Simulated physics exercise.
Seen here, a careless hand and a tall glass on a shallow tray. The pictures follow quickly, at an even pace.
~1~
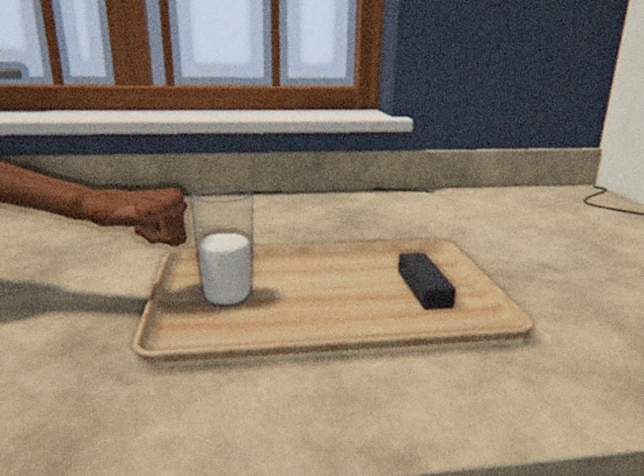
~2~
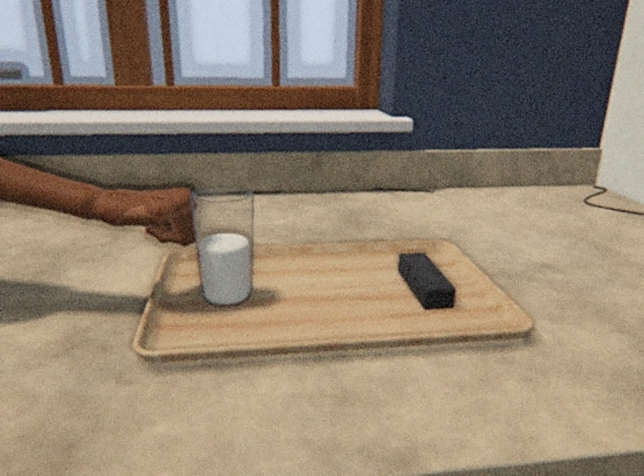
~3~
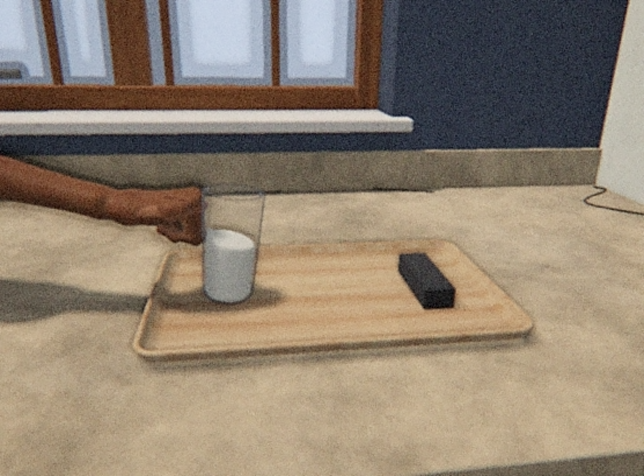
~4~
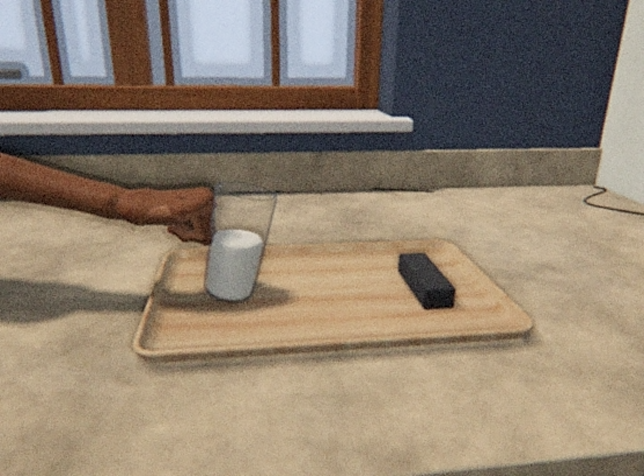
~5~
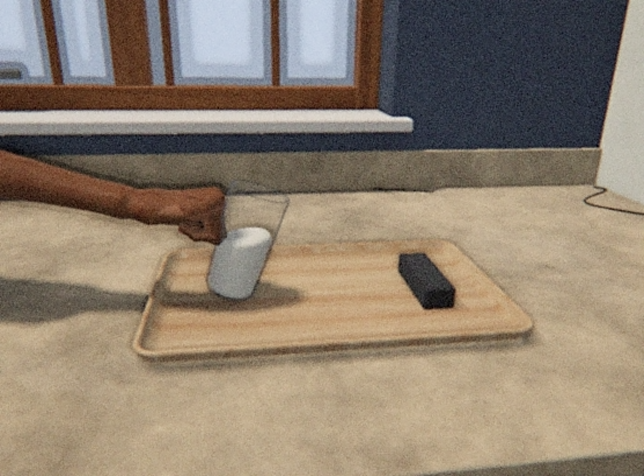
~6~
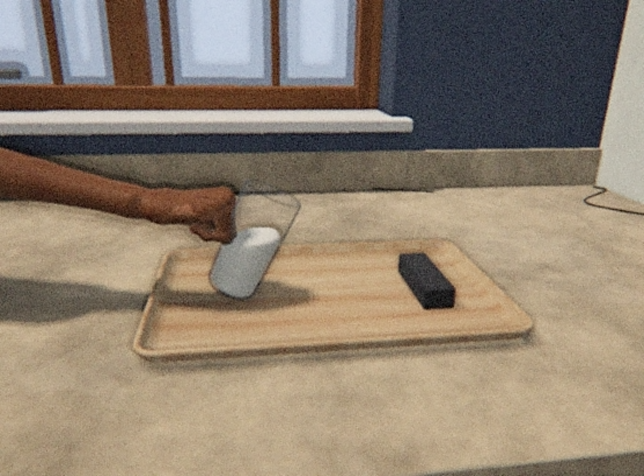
At the start, a fist is beside the upper left of a tall glass of white liquid standing upright on a shallow wooden tray, with a dark block further right. The hand moves right against the glass, which begins leaning right, and the lean steadily grows until the glass is clearly slanted.
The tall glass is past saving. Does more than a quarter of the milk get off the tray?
After the fall under a quarter gets off the tray.
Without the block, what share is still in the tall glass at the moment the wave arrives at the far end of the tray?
Roughly 60 in a hundred.
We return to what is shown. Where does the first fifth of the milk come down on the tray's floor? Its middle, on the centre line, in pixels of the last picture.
At about (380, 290).
A moment on, the tall glass is falling and 100 per cent is in the glass, 0 on the tray and 0 above or beyond its rim.
Next, the tall glass lies on its side and 95 per cent is in the glass, 2 on the tray and 3 above or beyond its rim.
Then the tall glass lies on its side and 54 per cent is in the glass, 32 on the tray and 13 above or beyond its rim.
Later the tall glass lies on its side and 28 per cent is in the glass, 66 on the tray and 6 above or beyond its rim.
Finally, 94 per cent is held by tray and glass, 6 is off the tray.
